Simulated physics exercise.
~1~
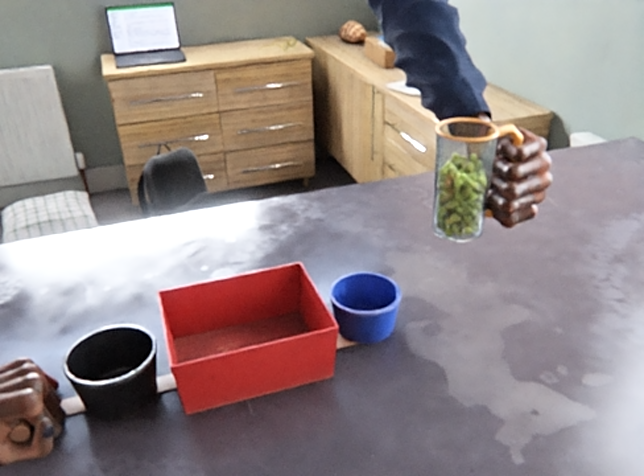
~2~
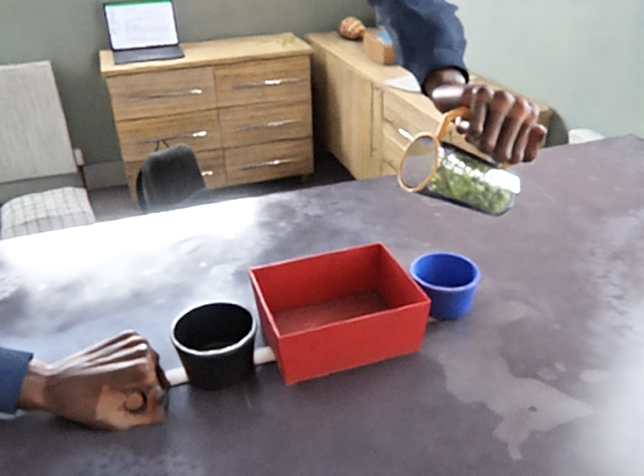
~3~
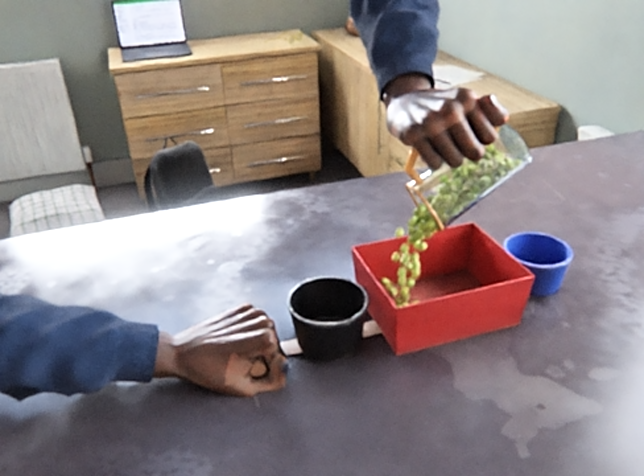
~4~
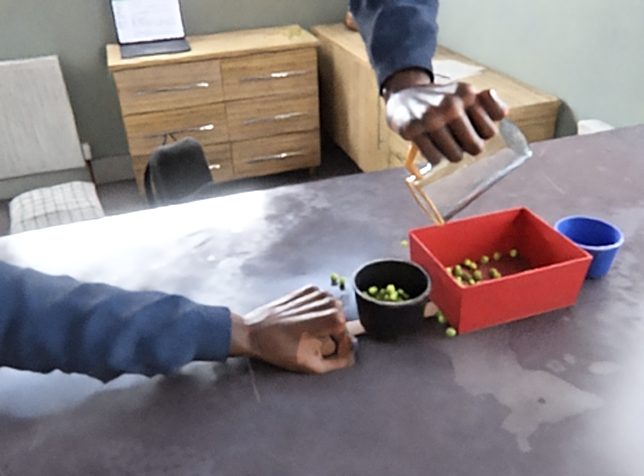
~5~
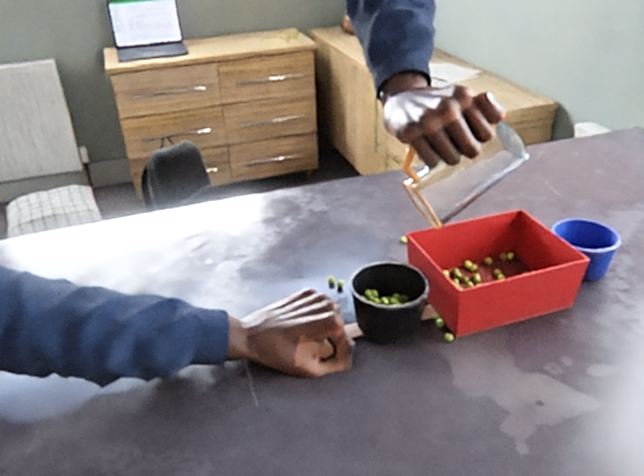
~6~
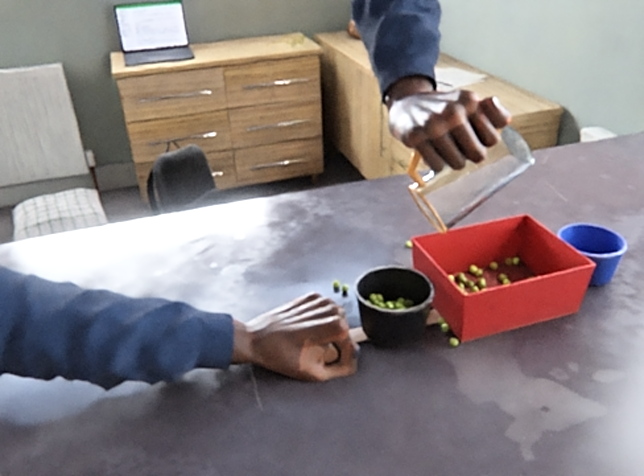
A hand tipped a clear cup of green peas while the other hand slid a joined row of black, red and blue containers rightward beneath it; the peas landed in the red tin and black dish, a few spilled, and the blue dish stayed empty.
